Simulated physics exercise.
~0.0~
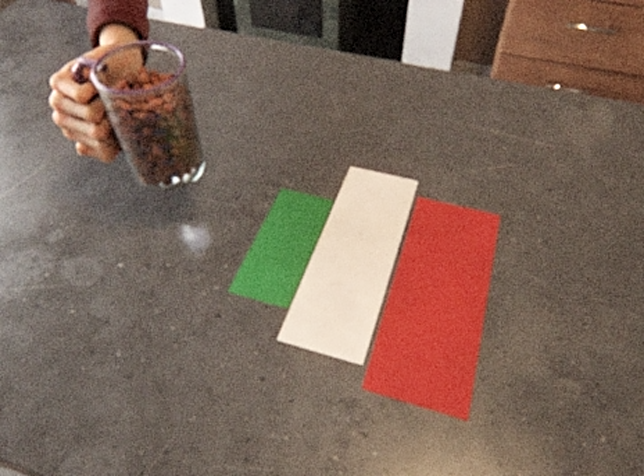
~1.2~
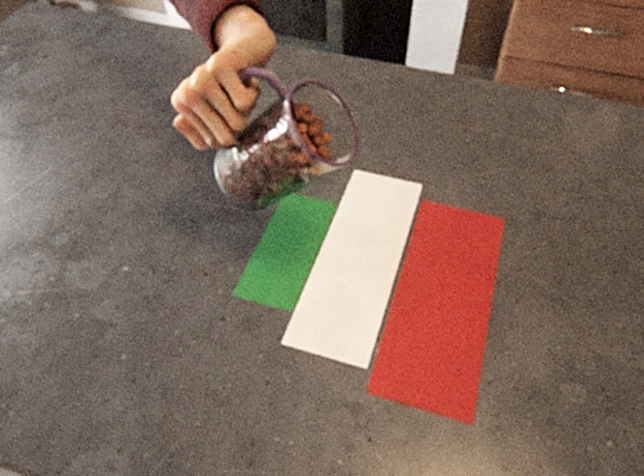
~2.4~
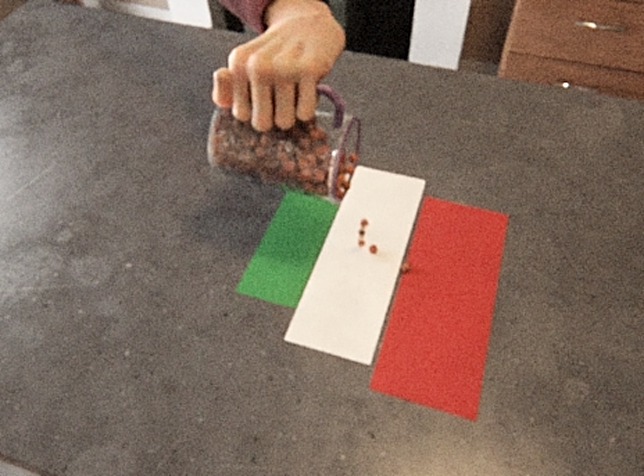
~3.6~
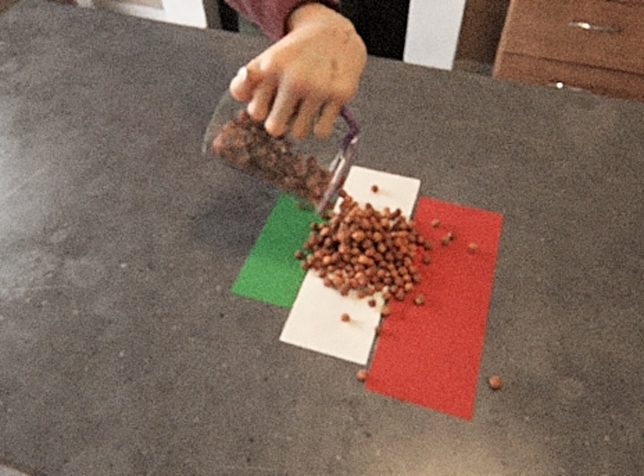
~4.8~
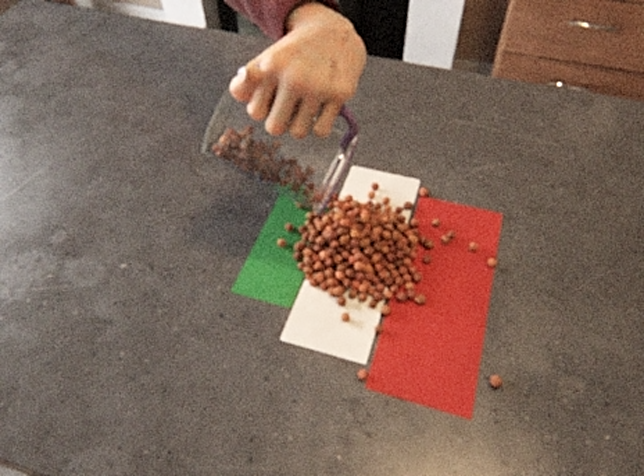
A hand tips a clear jug and pours brown pellets mostly onto the white mat.
